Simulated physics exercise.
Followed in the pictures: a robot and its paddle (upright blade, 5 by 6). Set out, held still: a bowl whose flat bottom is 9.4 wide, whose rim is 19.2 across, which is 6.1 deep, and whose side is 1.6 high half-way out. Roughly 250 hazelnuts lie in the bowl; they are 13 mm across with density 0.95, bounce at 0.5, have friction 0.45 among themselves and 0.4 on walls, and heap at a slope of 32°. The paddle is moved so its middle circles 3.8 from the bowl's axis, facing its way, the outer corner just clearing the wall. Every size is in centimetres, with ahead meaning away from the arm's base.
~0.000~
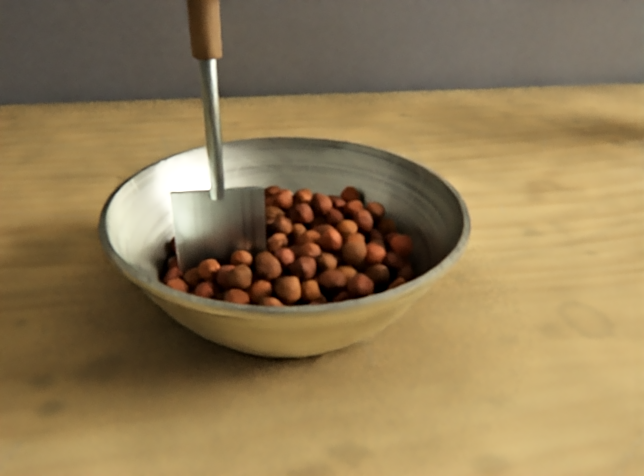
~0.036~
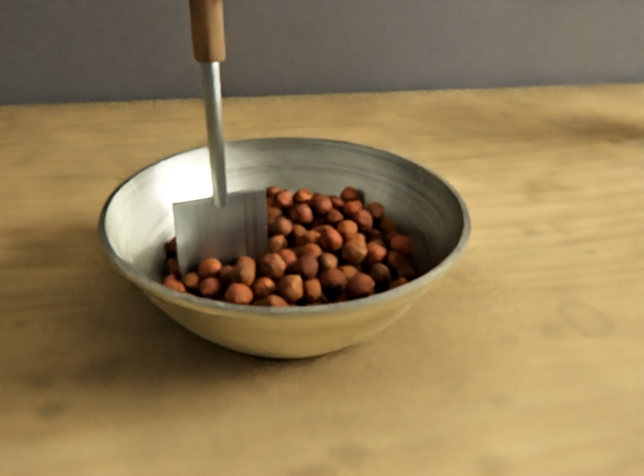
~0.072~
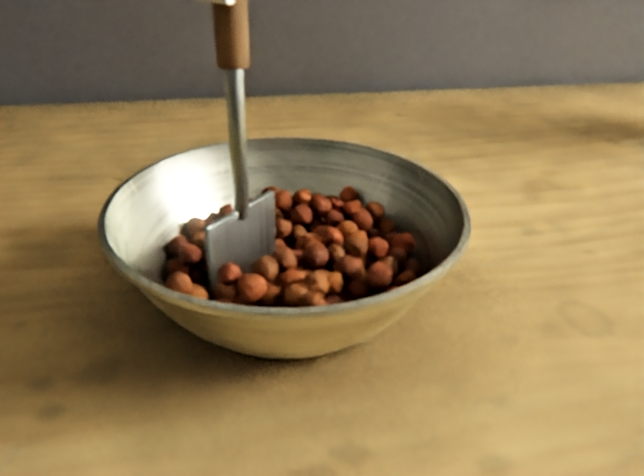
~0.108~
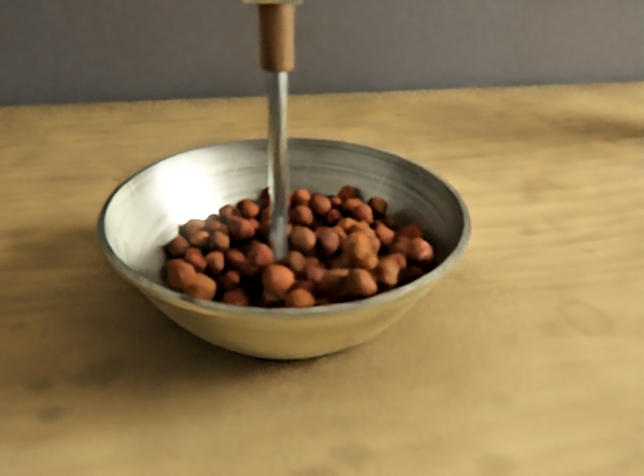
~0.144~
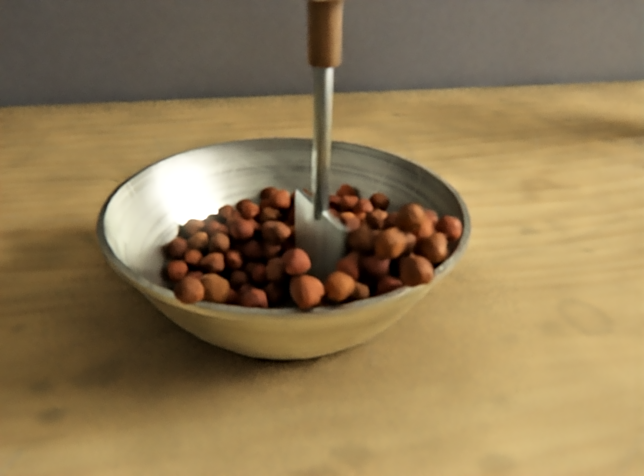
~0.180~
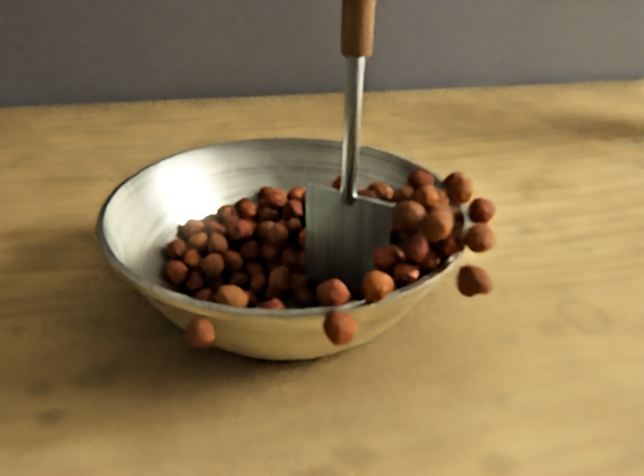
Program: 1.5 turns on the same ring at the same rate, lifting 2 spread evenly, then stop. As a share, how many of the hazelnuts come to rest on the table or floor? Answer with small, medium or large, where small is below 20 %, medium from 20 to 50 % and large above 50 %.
It is medium.
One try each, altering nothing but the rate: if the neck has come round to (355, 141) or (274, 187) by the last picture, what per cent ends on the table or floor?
Roughly 40 per cent on the first try and 5 per cent on the second.
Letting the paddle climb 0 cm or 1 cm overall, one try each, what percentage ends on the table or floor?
About 35 and 30 per cent.
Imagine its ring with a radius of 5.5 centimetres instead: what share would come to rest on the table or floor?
Then about 10 per cent.
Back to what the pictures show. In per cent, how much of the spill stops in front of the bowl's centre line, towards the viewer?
It comes out near 40 percent.
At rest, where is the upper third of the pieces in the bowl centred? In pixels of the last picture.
About (293, 239).
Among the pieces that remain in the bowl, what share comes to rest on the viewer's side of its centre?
Some 50 per cent.
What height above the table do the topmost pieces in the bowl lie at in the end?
About 5.0 cm.
After 0.36 s, 292° round, highest piece 11 above the table; 210 in the bowl, 27 on the table or floor, 15 in flight or on the tool.
After 0.54 s, 86° round, highest piece 8 above the table; 190 in the bowl, 55 on the table or floor, 7 in flight or on the tool.
After 0.82 s, 180° round, highest piece 4 above the table; 183 in the bowl, 69 on the table or floor.
After 1.52 s, 180° round, highest piece 4 above the table; 183 in the bowl, 69 on the table or floor.
At rest, 183 in the bowl, 69 on the table or floor. That is 27 % on the table or floor.
